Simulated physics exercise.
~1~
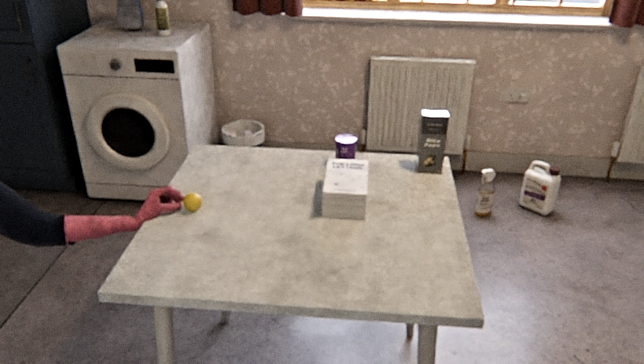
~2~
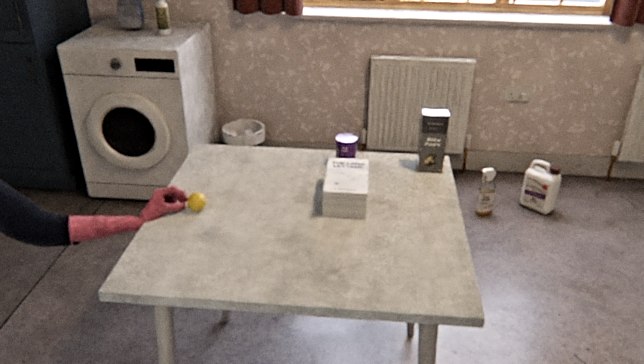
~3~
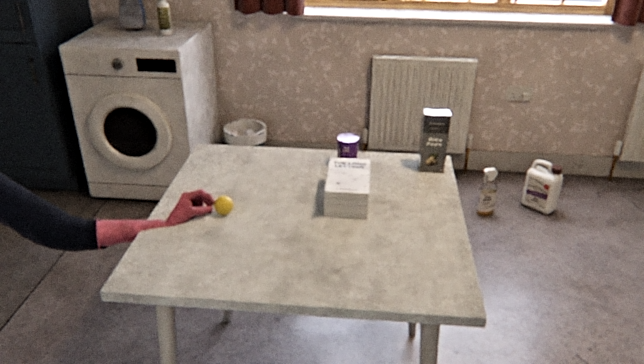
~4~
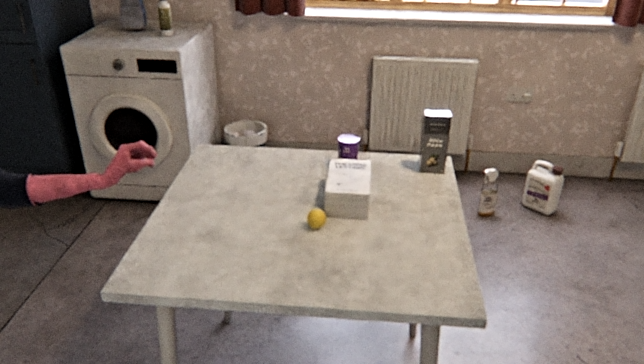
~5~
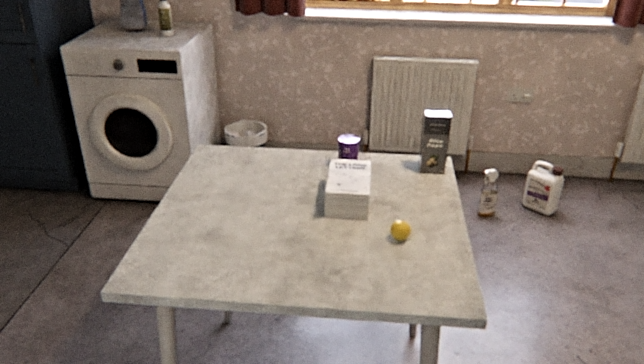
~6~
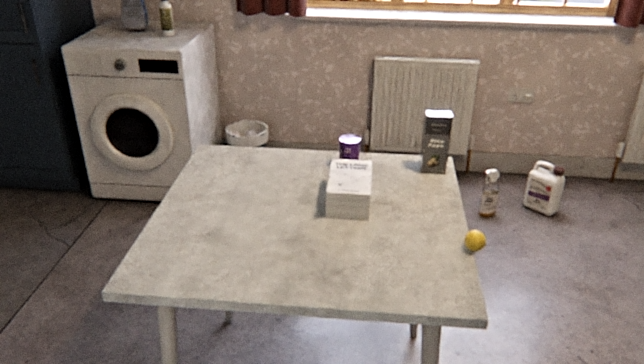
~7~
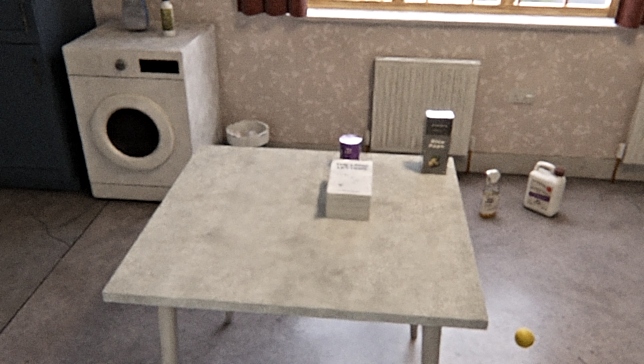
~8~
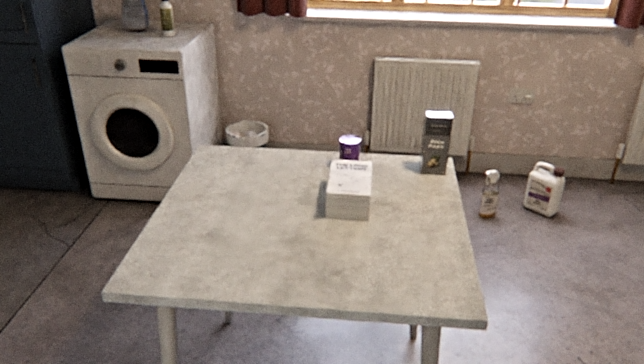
The clip shows a hand moving a yellow lemon on a table holding a white book, a purple tin and a grey carton. The hand lets go and withdraws as the lemon rolls right, drops off the table's right edge and passes out of view, while the other items stay put.
